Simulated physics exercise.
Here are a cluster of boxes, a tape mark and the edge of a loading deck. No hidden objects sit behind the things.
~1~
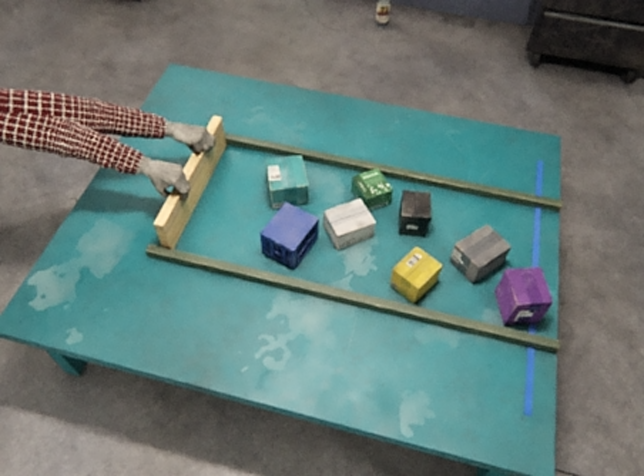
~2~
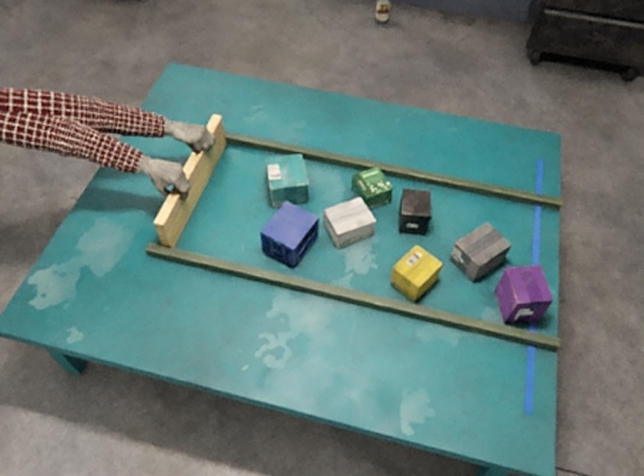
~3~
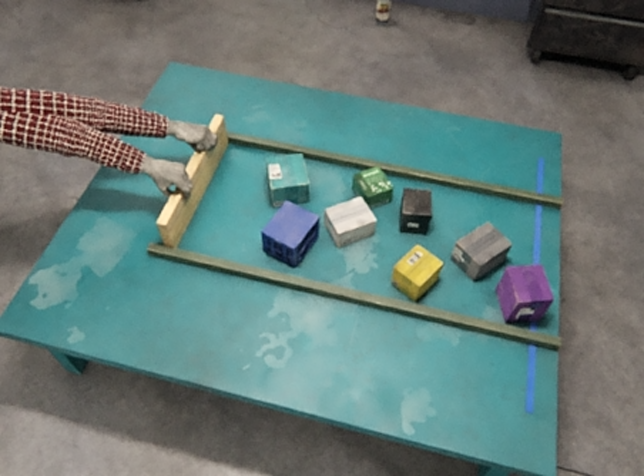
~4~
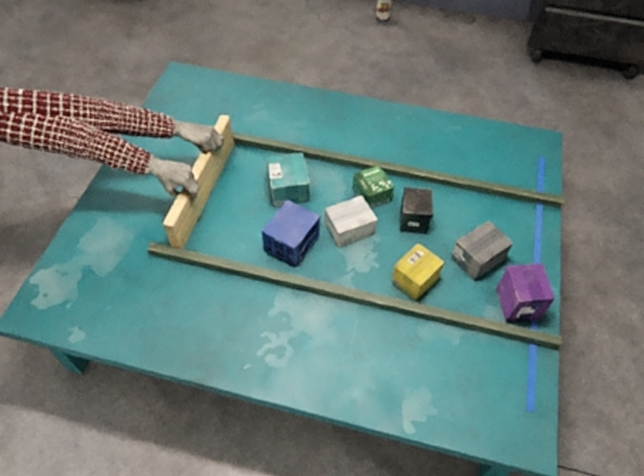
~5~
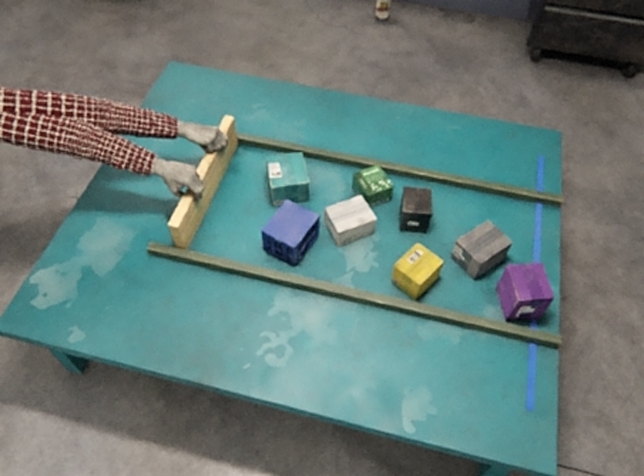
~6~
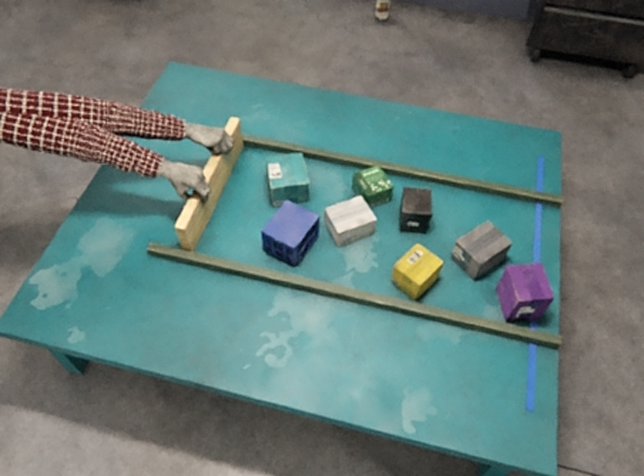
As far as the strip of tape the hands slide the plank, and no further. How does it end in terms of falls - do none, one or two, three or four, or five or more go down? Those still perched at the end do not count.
In the end, five or more go down.
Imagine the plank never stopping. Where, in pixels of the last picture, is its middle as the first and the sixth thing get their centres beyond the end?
At the first moment about (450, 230), at the next about (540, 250).
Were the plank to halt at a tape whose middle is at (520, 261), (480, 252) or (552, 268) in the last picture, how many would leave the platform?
Result per try: 5; 2; 8.
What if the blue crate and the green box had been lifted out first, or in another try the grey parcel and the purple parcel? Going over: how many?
Taking the two tries in turn, it comes to 3 and 3.
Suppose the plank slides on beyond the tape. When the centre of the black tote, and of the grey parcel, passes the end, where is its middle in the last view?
With the black tote it sits around (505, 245), with the grey parcel around (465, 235).
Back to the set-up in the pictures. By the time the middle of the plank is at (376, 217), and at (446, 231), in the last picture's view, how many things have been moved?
The first number is 6, the next one 8.
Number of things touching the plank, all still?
That comes to 3.
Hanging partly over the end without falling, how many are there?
The number is 3.
A little later, none off yet; purple parcel at rest near (524, 293); grey parcel at rest near (481, 250); yellow parcel at rest near (417, 272).
Next, none off yet; purple parcel shifted a little near (537, 301); grey parcel shifted about its own width near (515, 265); yellow parcel shifted well along near (480, 288).
When it is over, the number that fall off is five or more; down, white box, black tote, yellow parcel, grey parcel and purple parcel.
